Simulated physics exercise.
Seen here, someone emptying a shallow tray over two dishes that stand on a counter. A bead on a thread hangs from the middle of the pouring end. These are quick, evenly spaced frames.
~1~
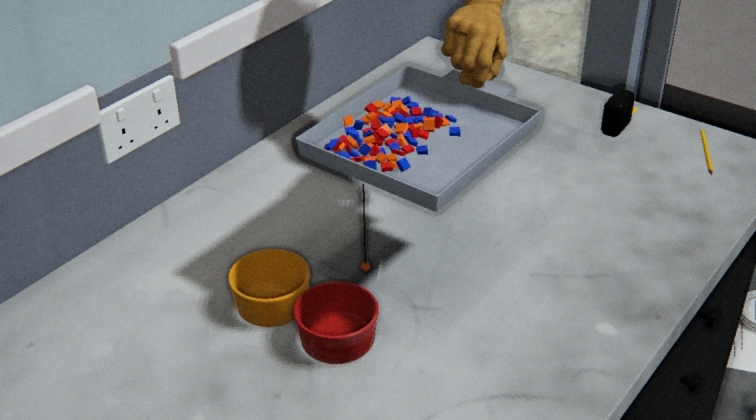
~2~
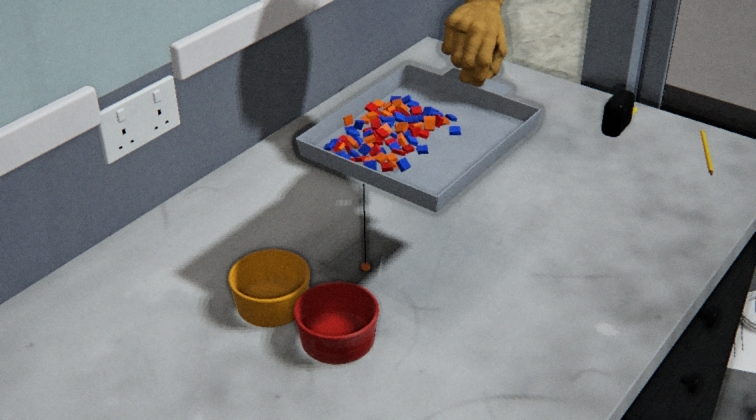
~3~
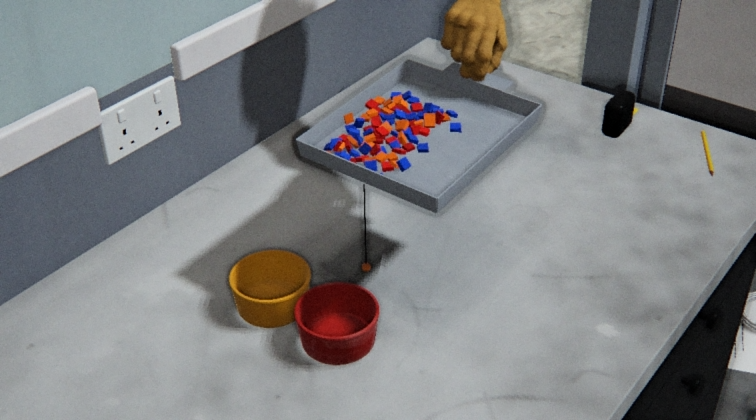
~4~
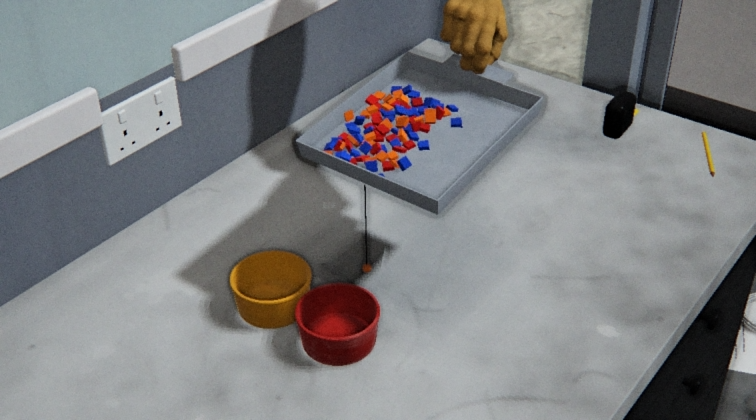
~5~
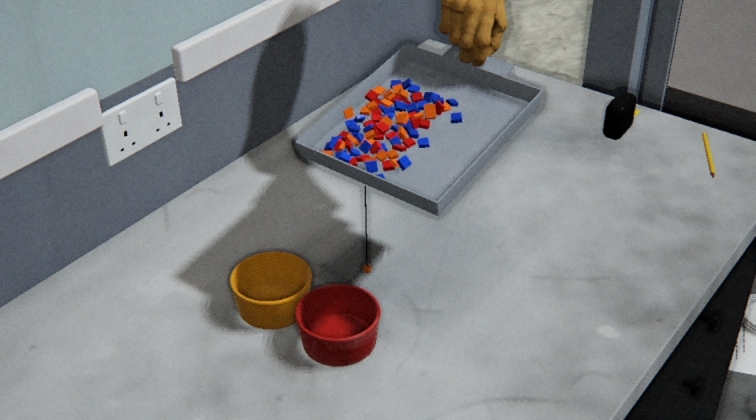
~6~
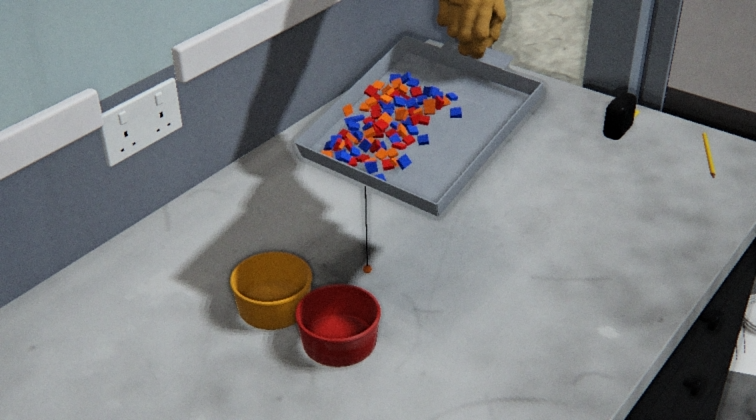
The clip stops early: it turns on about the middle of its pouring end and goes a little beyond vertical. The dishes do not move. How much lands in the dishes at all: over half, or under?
In the dishes lies more than half of it.
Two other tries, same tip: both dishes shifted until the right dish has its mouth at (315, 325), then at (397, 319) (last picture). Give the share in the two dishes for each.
The first gives 30 %, the second 70 %.
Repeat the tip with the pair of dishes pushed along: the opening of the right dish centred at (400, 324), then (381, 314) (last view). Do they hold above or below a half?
One: Over half. Two: Above a half.
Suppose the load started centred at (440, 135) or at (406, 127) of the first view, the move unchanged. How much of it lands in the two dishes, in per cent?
Near 50 % and 60 %.
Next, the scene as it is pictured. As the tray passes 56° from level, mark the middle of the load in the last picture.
Roughly at (353, 145).
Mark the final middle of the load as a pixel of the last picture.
Roughly at (337, 330).
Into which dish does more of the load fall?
Fuller: The right dish.
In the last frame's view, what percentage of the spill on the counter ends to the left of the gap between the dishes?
Some 20 per cent.
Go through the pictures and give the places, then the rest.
The first picture shows corners of the pouring end at (300, 138) and (437, 194), level; middle of the load at (385, 131), mosaic tiles; left dish at (244, 307); right dish at (311, 343); bead on its thread at (365, 266).
The second picture shows corners of the pouring end at (300, 138) and (437, 195), level; middle of the load at (385, 130).
The third picture shows corners of the pouring end at (300, 139) and (437, 196), tipped barely, level across its low end; middle of the load at (385, 128).
The fourth picture shows corners of the pouring end at (300, 140) and (437, 198), tipped a little, level across its low end; middle of the load at (386, 126).
The fifth picture shows corners of the pouring end at (299, 141) and (437, 200), tipped a little, level across its low end; middle of the load at (386, 123).
The sixth picture shows corners of the pouring end at (299, 142) and (436, 202), tipped a little, level across its low end; middle of the load at (385, 120); left dish at (246, 310); right dish at (313, 346).
Soon after the last picture, tray tipped steeply; all on the tray.
A little later, tray tipped right over; most on the tray; a small part in the right dish; a stray few in the left dish; a stray few outside both; a small part in the air.
Later still, tray tipped past a quarter turn; about two thirds in the right dish; about a quarter in the left dish; about a quarter outside both.
At rest, tray tipped past a quarter turn; about two thirds in the right dish; about a quarter in the left dish; about a quarter outside both.
